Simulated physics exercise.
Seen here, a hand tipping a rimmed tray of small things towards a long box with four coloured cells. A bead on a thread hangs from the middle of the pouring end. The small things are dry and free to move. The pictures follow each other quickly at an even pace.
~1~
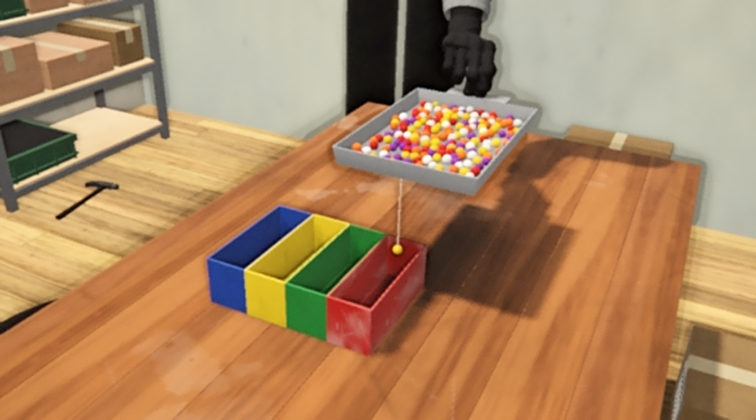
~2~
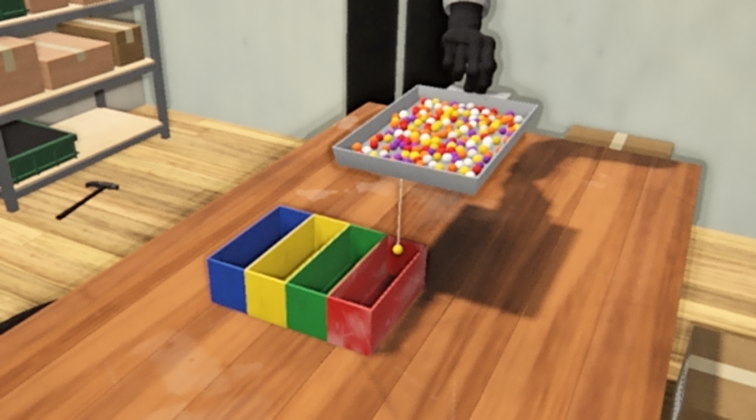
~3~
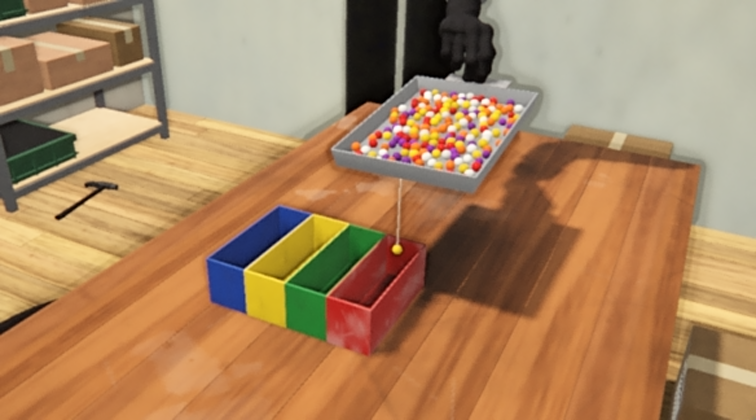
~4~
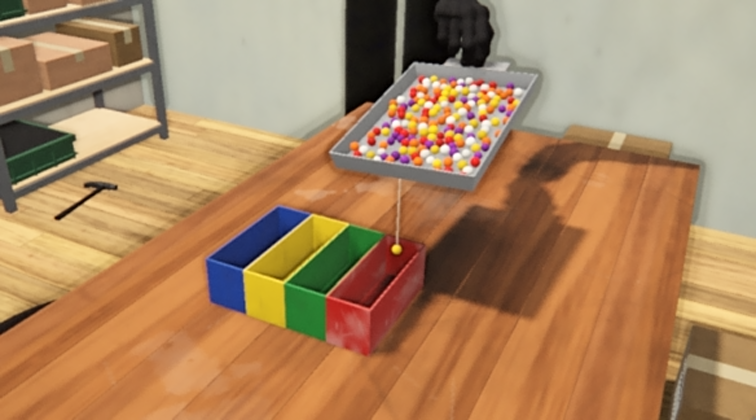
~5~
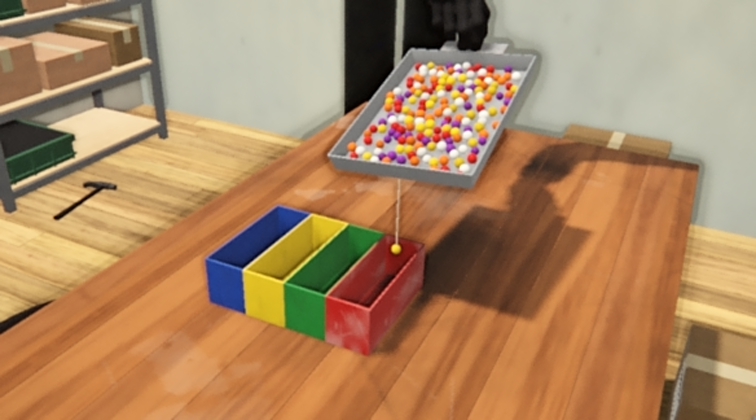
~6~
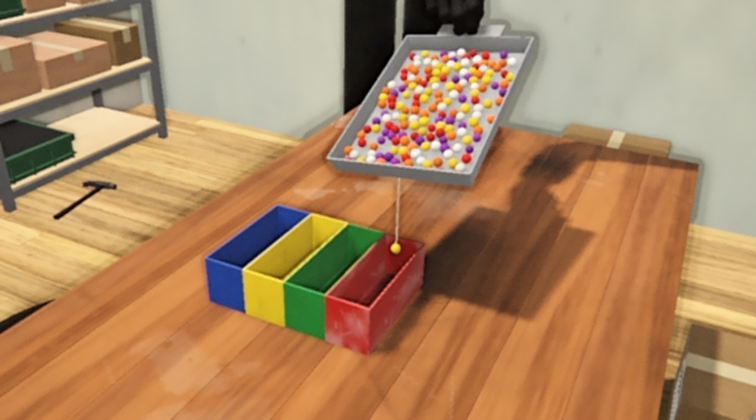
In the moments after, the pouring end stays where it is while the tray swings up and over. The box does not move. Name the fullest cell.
The green cell gets the most.
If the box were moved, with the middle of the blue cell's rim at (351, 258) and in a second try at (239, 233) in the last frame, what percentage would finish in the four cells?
Near 50 % and 90 %.
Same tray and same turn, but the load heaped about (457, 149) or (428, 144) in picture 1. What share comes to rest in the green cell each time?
In turn 50 and 50 in a hundred.
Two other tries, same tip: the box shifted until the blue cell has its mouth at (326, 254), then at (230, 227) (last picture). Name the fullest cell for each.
In turn: Blue; that red cell.
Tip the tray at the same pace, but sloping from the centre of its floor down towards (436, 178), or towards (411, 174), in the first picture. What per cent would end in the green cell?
Near 0 % and 20 %.
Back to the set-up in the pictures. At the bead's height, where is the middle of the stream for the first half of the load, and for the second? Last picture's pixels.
Around (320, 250) and then (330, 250).
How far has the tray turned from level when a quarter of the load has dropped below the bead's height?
At about 90°.
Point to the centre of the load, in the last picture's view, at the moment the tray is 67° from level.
Roughly at (371, 148).
Just after the last frame, tray tipped steeply; almost all on the tray; just a few in the green cell; about a tenth falling or outside the box.
A moment on, tray tipped past a quarter turn; roughly a quarter on the tray; roughly a third in the green cell; roughly a quarter in the yellow cell; about a tenth in the red cell; just a few in the blue cell; roughly a quarter falling or outside the box.
Further on, tray tipped past a quarter turn; roughly half in the green cell; roughly a quarter in the yellow cell; roughly a quarter in the red cell; just a few in the blue cell; about a tenth falling or outside the box.
When it is over, tray tipped past a quarter turn; roughly half in the green cell; roughly a quarter in the yellow cell; roughly a quarter in the red cell; just a few in the blue cell; about a tenth outside the box.
